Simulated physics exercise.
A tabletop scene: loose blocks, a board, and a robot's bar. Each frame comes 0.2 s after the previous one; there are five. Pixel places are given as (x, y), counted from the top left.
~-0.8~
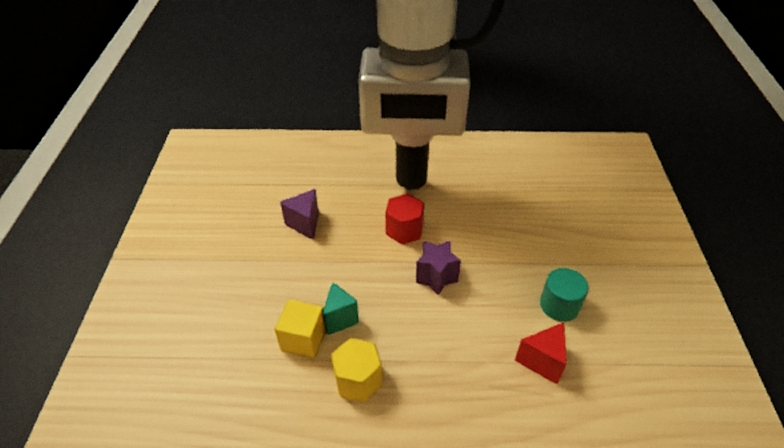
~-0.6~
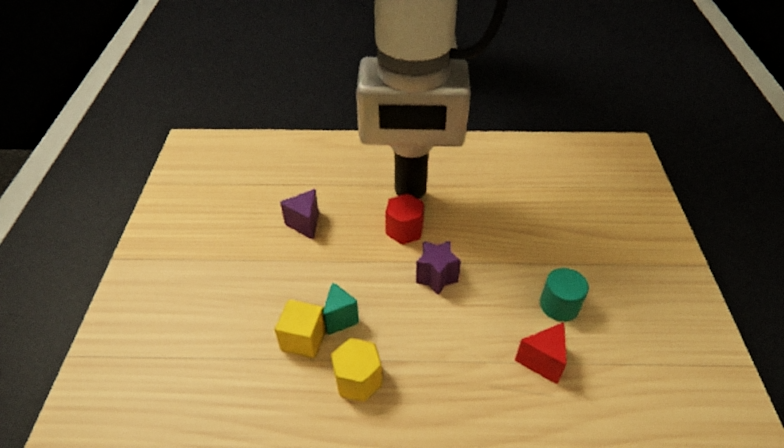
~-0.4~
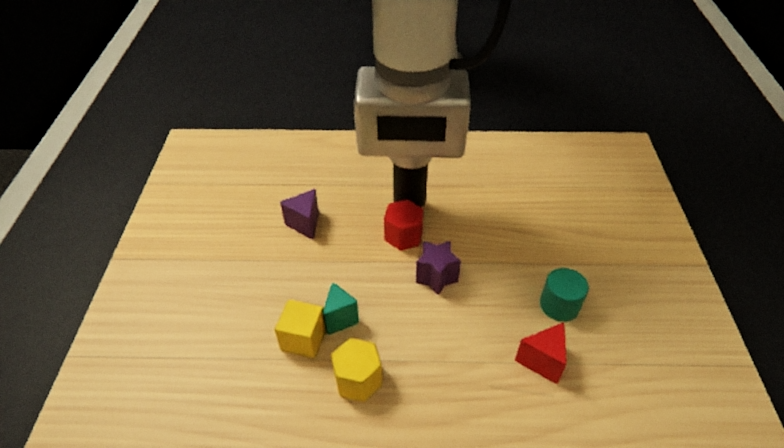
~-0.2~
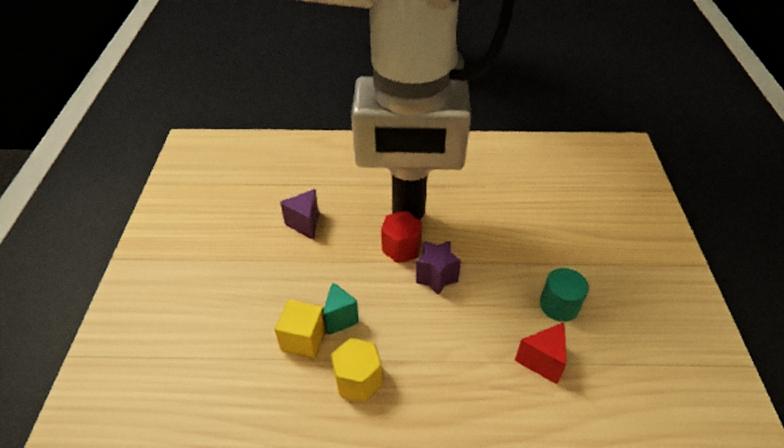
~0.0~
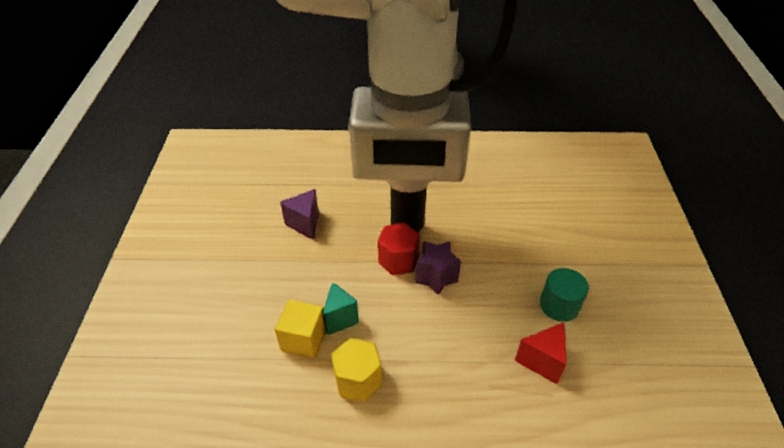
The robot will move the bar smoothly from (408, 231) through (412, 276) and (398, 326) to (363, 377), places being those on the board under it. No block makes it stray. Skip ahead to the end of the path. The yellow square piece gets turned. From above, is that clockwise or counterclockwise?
It swings round anticlockwise.
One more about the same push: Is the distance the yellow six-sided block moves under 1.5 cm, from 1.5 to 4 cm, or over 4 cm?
It gets moved 1.5 to 4 cm.
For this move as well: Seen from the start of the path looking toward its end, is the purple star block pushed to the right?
That would be a no.
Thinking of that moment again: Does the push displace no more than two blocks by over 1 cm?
No, that is not what happens.
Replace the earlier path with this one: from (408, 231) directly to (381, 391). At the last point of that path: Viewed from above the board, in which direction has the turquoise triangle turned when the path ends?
Clockwise.
The first path, step by step. One third of the way, bar at (413, 267); red six-sided block at (382, 274), turned 70° clockwise; purple star block at (450, 269), turned 45° anticlockwise.
Two thirds of the way, bar at (398, 318); yellow square piece at (282, 317), turned 30° anticlockwise; turquoise triangle at (322, 308), turned 60° clockwise; red six-sided block at (354, 314), turned 115° clockwise; purple star block at (449, 275), turned 80° anticlockwise.
At the end, bar at (362, 368); yellow square piece at (281, 317), turned 35° anticlockwise; turquoise triangle at (313, 305), turned 95° clockwise; yellow six-sided block at (333, 392), turned 35° anticlockwise; red six-sided block at (324, 336), turned 190° clockwise; purple star block at (449, 275), turned 80° anticlockwise.
